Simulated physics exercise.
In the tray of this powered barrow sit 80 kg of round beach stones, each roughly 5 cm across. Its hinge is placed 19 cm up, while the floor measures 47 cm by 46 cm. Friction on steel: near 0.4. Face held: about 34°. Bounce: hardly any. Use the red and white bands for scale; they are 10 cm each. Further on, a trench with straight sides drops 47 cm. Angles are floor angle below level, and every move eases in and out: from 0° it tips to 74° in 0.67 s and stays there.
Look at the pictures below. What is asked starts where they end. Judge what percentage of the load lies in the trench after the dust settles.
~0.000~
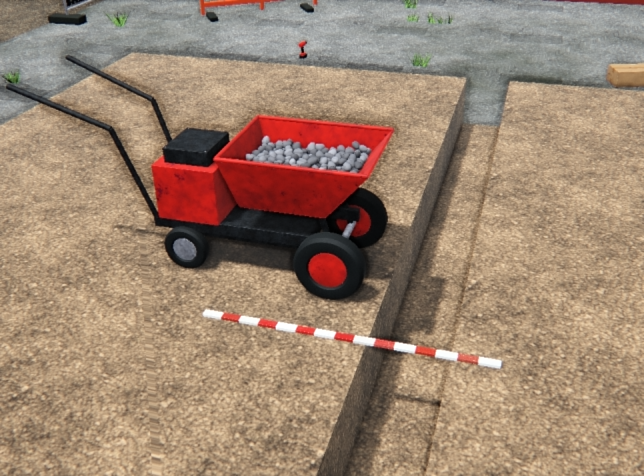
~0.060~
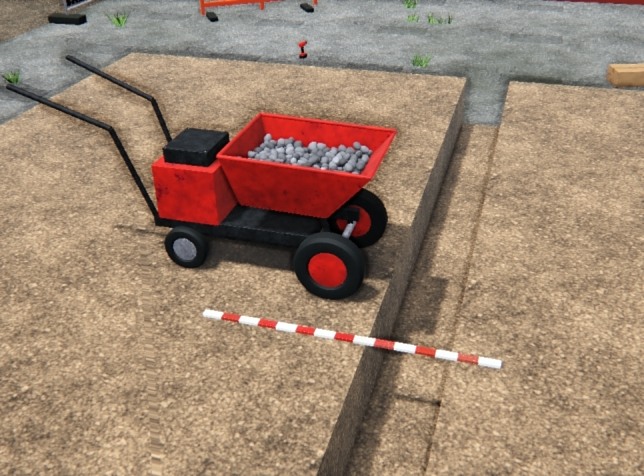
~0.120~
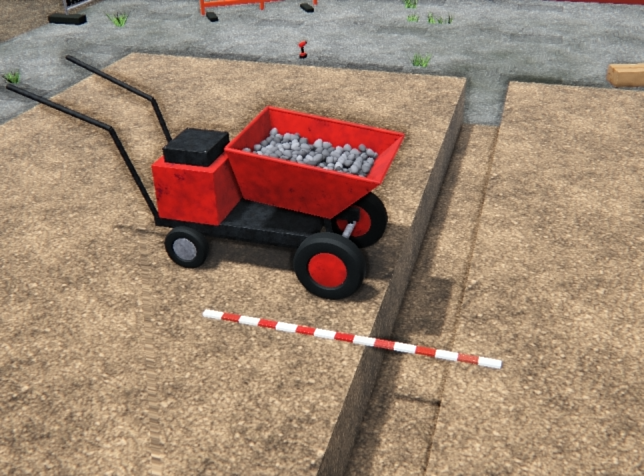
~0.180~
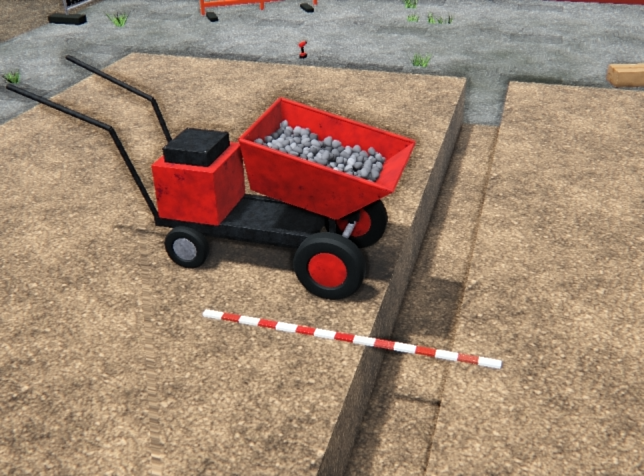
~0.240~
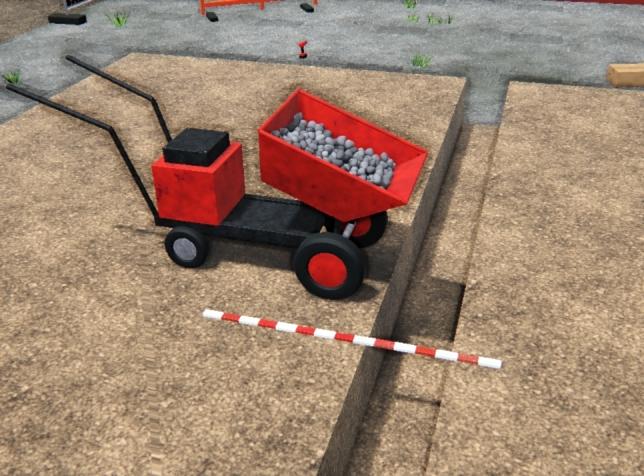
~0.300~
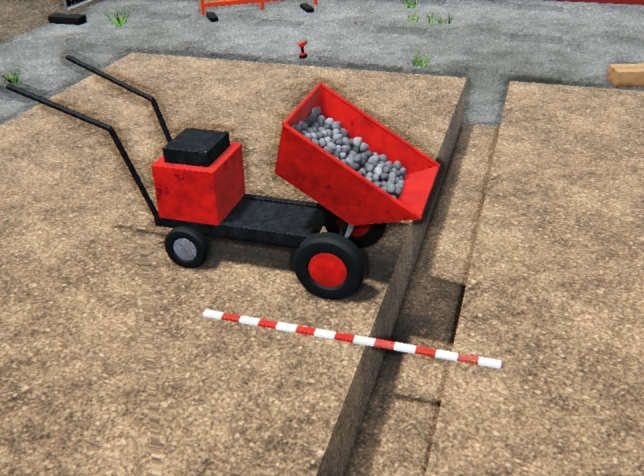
About 16 %.
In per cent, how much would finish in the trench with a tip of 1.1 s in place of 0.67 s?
With that change, it comes to around 25 per cent.
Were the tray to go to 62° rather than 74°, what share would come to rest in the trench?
Trench share: Approx. 30%.
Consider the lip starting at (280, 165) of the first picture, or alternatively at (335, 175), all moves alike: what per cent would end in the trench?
I'd expect close to 100 per cent at the first and 60 per cent at the second.
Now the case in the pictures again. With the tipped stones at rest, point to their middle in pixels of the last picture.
(523, 295).
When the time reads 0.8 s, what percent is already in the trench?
By then, around 5 percent.
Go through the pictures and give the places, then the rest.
In the first picture, the tray is at 0°, its lip at (368, 177); the top of the load is at (338, 156).
The second picture shows lip at (371, 178), floor tilted 2°, highest stones at (310, 150); the stones move at 0.3 m/s on average.
In the third picture, the tray is at 6°, its lip at (380, 183); the top of the load is at (282, 142); the stones move at 0.7 m/s on average.
In the fourth picture, the tray is at 13°, its lip at (393, 191); the top of the load is at (287, 134); the stones move at 1.1 m/s on average.
The fifth picture shows lip at (407, 203), floor tilted 22°, highest stones at (298, 127); the stones move at 1.3 m/s on average.
The sixth picture shows lip at (420, 218), floor tilted 31°, highest stones at (314, 122); the stones move at 1.4 m/s on average.
After 0.5 s the floor is at 62°; 100 % in the tray; the foremost stones are at (434, 237).
After 0.8 s the floor is at 74°; 60 % in the tray, 4 % in the trench, 37 % past the trench; the foremost stones are at (517, 303).
After 1.1 s the floor is at 74°; 7 % in the tray, 9 % in the trench, 85 % past the trench; the foremost stones are past the picture's edge.
After 3.1 s the floor is at 74°; 0 % in the tray, 16 % in the trench, 84 % past the trench; the foremost stones are past the picture's edge.
